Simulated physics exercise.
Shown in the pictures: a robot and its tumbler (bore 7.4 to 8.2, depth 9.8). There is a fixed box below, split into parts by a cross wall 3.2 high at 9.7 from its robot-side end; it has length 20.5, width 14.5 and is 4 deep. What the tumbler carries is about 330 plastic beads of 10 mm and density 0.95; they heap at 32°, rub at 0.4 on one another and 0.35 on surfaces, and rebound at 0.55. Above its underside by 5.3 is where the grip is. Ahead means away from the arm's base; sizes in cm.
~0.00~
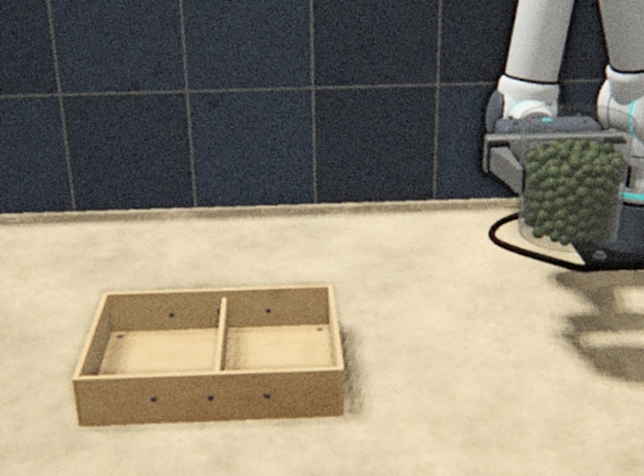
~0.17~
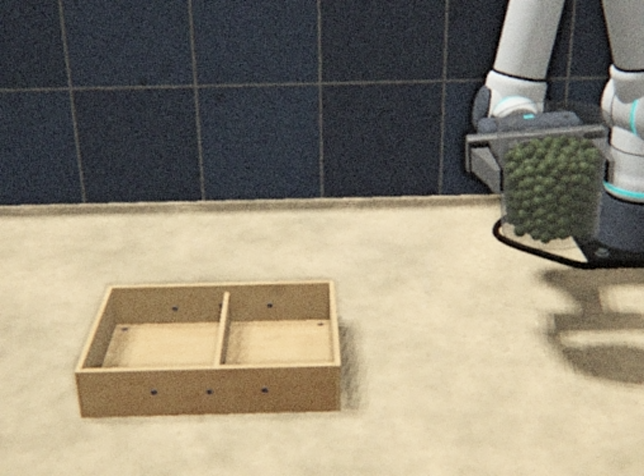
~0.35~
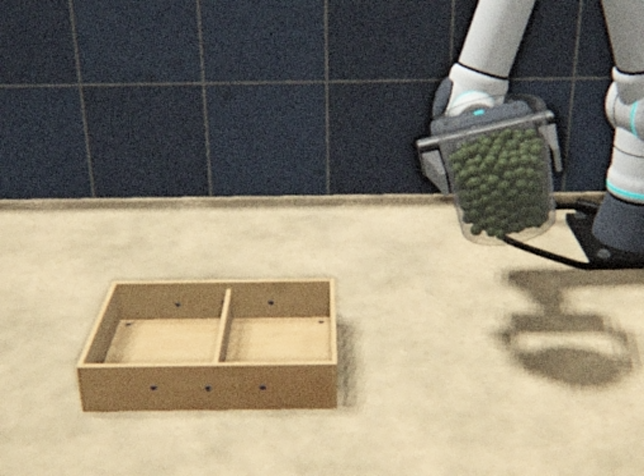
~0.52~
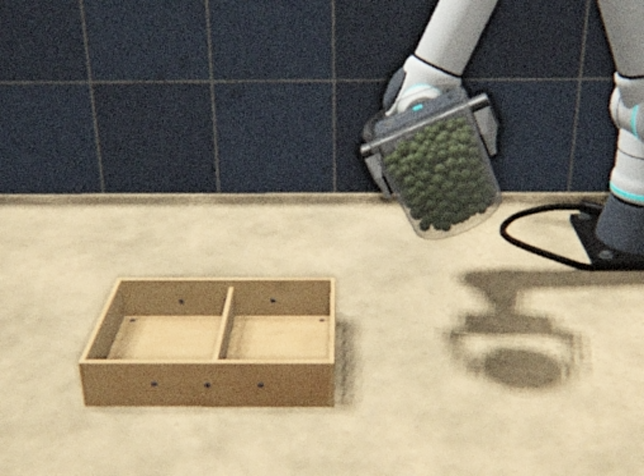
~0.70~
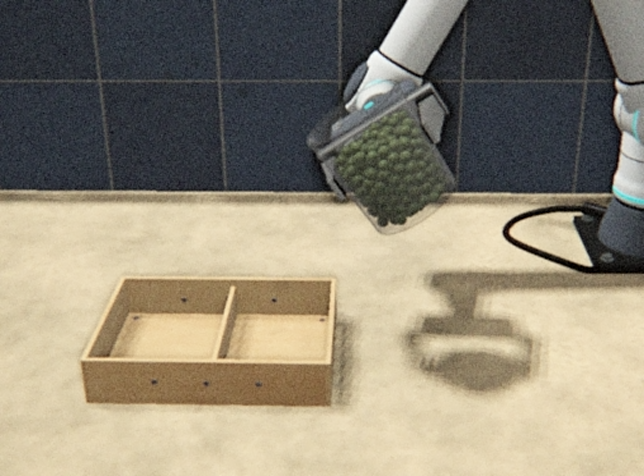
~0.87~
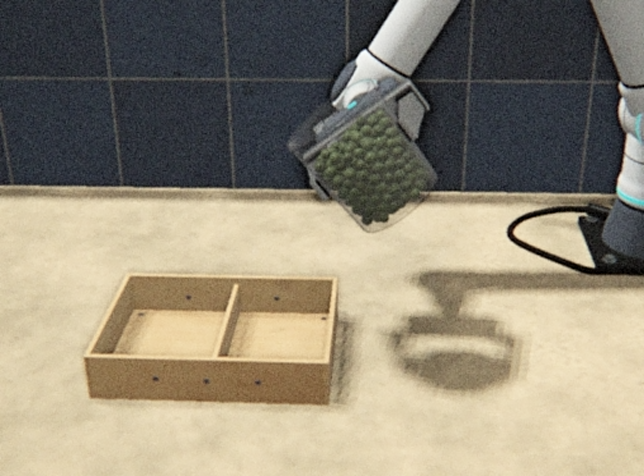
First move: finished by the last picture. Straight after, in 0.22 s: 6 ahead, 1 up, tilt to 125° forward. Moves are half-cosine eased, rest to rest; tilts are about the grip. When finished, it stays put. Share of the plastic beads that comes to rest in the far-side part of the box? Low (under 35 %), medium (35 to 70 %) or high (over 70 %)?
High.
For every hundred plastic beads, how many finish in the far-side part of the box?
It should be close to 95 per cent.
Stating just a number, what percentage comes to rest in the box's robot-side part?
Near 5 in a hundred.
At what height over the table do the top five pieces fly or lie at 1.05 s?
Height: Around 26 cm.
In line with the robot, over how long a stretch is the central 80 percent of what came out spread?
Length: Close to 10 cm.
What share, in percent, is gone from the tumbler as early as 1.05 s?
By then about 0 % is out.
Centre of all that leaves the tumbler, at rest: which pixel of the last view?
(166, 340).
After 0.96 s, tilted 67° forward, highest piece 24 above the table; 334 in the tumbler.
After 1.05 s, tilted 117° forward, highest piece 26 above the table; 334 in the tumbler.
After 1.29 s, tilted 125° forward, highest piece 16 above the table; 253 in the far-side part, 22 in the tumbler, 22 in the robot-side part, 37 in flight or on a rim.
After 2.34 s, tilted 125° forward, highest piece 3 above the table; 310 in the far-side part, 23 in the robot-side part, 1 on the table or floor.
At rest, 310 in the far-side part, 23 in the robot-side part, 1 on the table or floor. That is 93 % in the far-side part of the box.
